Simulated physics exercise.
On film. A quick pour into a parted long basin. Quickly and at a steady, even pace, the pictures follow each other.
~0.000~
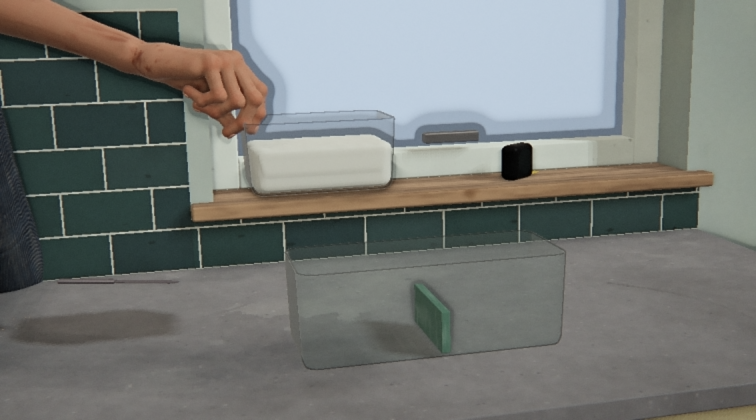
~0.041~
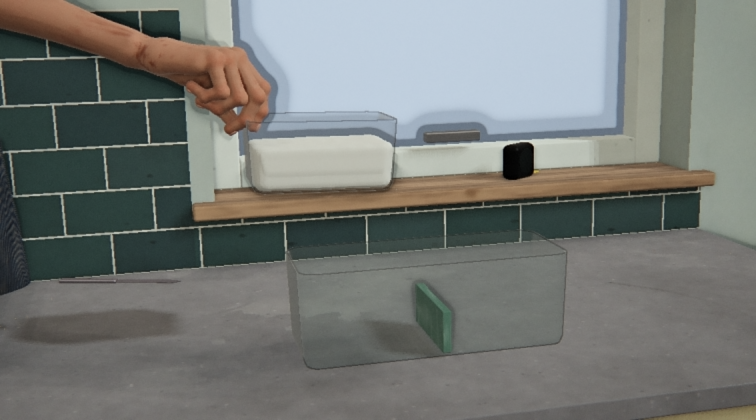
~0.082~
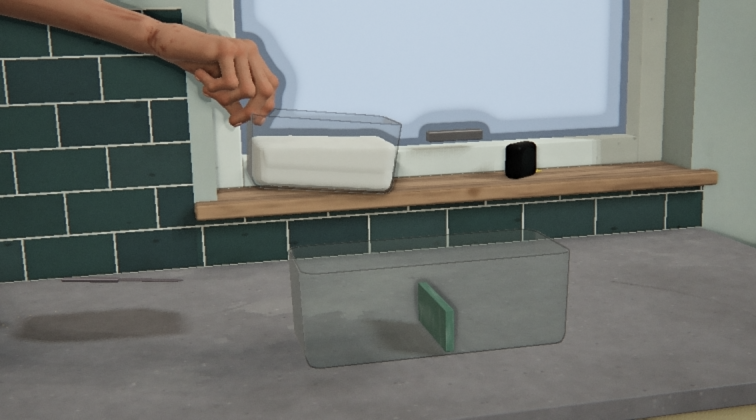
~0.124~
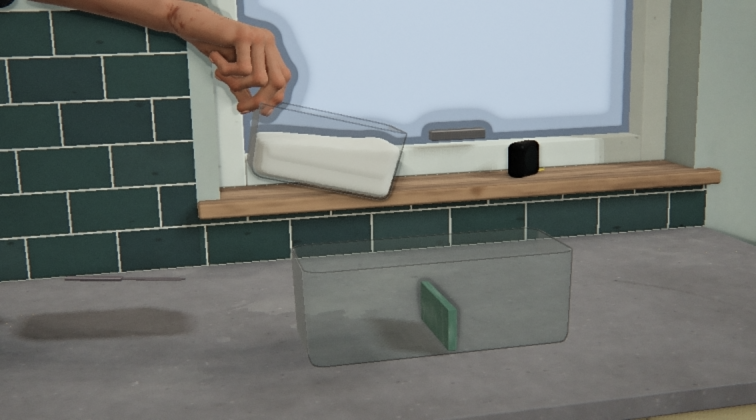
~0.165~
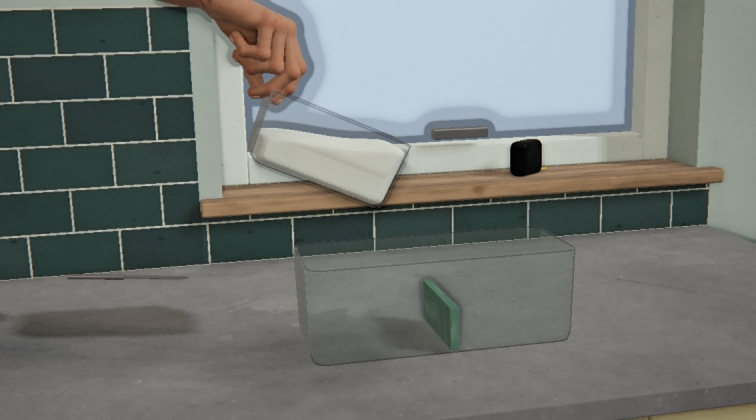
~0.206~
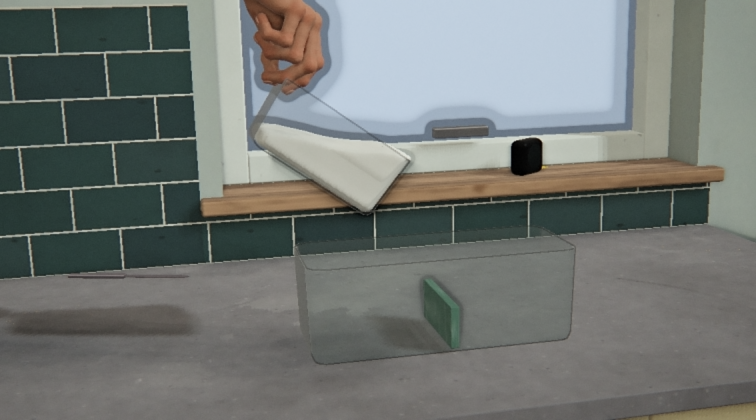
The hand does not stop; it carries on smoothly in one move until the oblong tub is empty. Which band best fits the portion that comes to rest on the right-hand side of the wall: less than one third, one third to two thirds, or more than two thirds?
It is less than one third.
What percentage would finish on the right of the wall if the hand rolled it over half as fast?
About 50 %.
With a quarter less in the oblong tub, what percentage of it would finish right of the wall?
Something like 10 per cent, give or take.
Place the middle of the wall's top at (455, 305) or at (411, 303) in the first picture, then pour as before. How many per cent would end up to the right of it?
That'd be about 20 percent for the first and about 55 percent for the other.
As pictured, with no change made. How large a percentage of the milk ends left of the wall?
70 %.
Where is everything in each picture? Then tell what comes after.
The first frame shows tilt 0°; pouring edge (386, 116); surface from (247, 147) to (382, 139); the long basin's rim runs from (291, 263) to (548, 243); the wall's top is at (431, 299).
The second frame shows tilt 2°; pouring edge (388, 117); surface from (249, 145) to (384, 140).
The third frame shows tilt 6°; pouring edge (393, 122); surface from (252, 142) to (387, 141).
The fourth frame shows tilt 14°; pouring edge (398, 131); surface from (255, 139) to (392, 142).
The fifth frame shows tilt 24°; pouring edge (402, 143); surface from (255, 135) to (396, 145).
The sixth frame shows tilt 36°; pouring edge (401, 158); surface from (254, 128) to (395, 149); 1 per cent is over the edge.
Then, 0.44 s in, the tilt is 96° and 22 per cent is still to pour, 23 is left of the wall and 10 right of it.
Then, 0.62 s in, the tilt is 99° and 5 per cent is still to pour, 63 is left of the wall and 24 right of it.
Then, 0.80 s in, the tilt is 99° and 1 per cent is still to pour, 58 is left of the wall and 23 right of it.
Then, 1.00 s in, the tilt is 99° and 0 per cent is still to pour, 69 is left of the wall and 24 right of it.
Finally, 69 per cent lies left of the wall, 24 right of it and 7 outside.
